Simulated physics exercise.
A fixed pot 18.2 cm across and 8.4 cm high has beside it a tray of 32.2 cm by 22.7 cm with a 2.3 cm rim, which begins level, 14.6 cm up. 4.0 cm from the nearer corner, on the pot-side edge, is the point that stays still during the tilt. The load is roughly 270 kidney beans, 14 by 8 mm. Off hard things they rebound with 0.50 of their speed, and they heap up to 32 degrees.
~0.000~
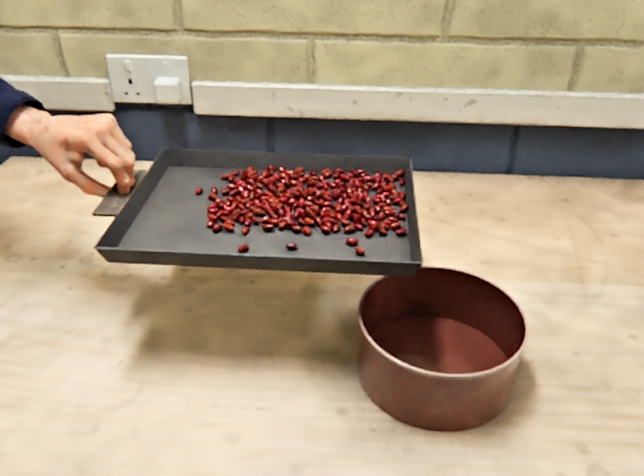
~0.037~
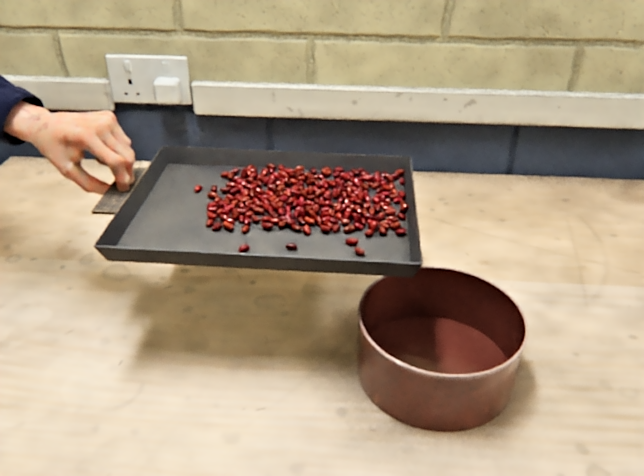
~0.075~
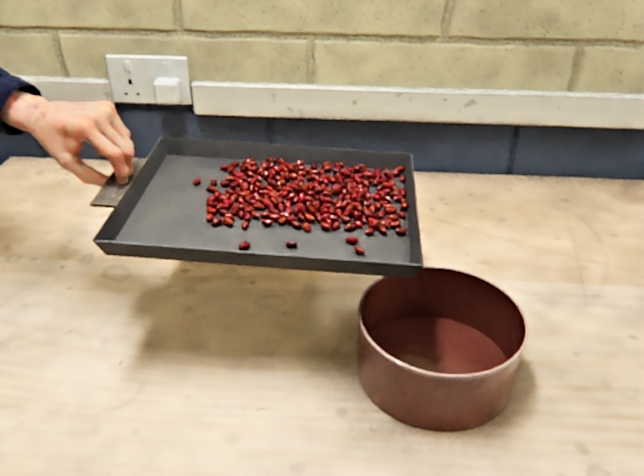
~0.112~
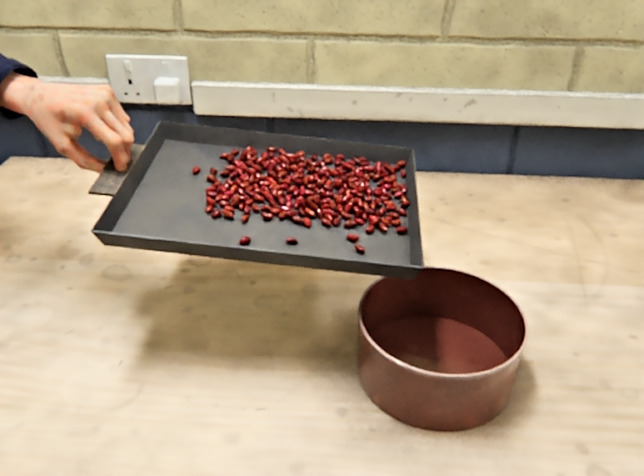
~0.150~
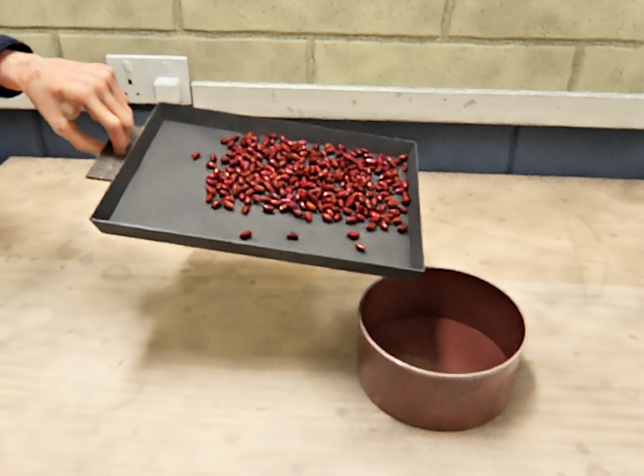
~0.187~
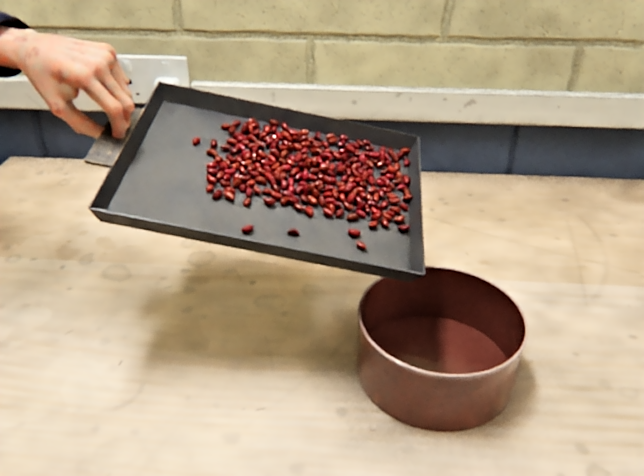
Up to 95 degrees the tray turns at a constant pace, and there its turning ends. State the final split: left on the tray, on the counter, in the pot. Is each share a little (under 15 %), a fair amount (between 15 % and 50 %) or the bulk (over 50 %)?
Tray: A little; counter: A little; pot: The bulk.
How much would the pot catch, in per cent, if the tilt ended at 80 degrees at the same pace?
You'd end up with some 90 % in the pot.
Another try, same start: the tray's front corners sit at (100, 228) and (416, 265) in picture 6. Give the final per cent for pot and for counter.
That works out as pot 85 and counter 15.
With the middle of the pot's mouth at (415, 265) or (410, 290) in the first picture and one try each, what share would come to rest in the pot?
I'd say close to 0 percent for the first spot and 55 percent for the second.
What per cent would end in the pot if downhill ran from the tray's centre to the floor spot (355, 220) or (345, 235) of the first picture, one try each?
Roughly 40 % for the first direction, roughly 95 % for the second.
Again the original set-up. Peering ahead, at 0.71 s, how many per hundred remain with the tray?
Roughly 50 percent of the load, I'd say.
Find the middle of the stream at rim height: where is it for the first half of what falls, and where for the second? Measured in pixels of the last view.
It passes about (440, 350) first and (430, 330) afterwards.
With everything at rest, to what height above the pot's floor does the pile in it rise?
Roughly 3.0 centimetres.
Then, at 0.50 s, tilt 55 degrees; the tray holds 100 %, the pot 0 %.
Then, at 0.71 s, tilt 81 degrees; the tray holds 50 %, the pot 25 %.
Then, at 1.04 s, tilt 95 degrees; the tray holds 0 %, the pot 95 %.
By 1.8 s all is still; tray 0 %, counter 5 %, pot 95 %.
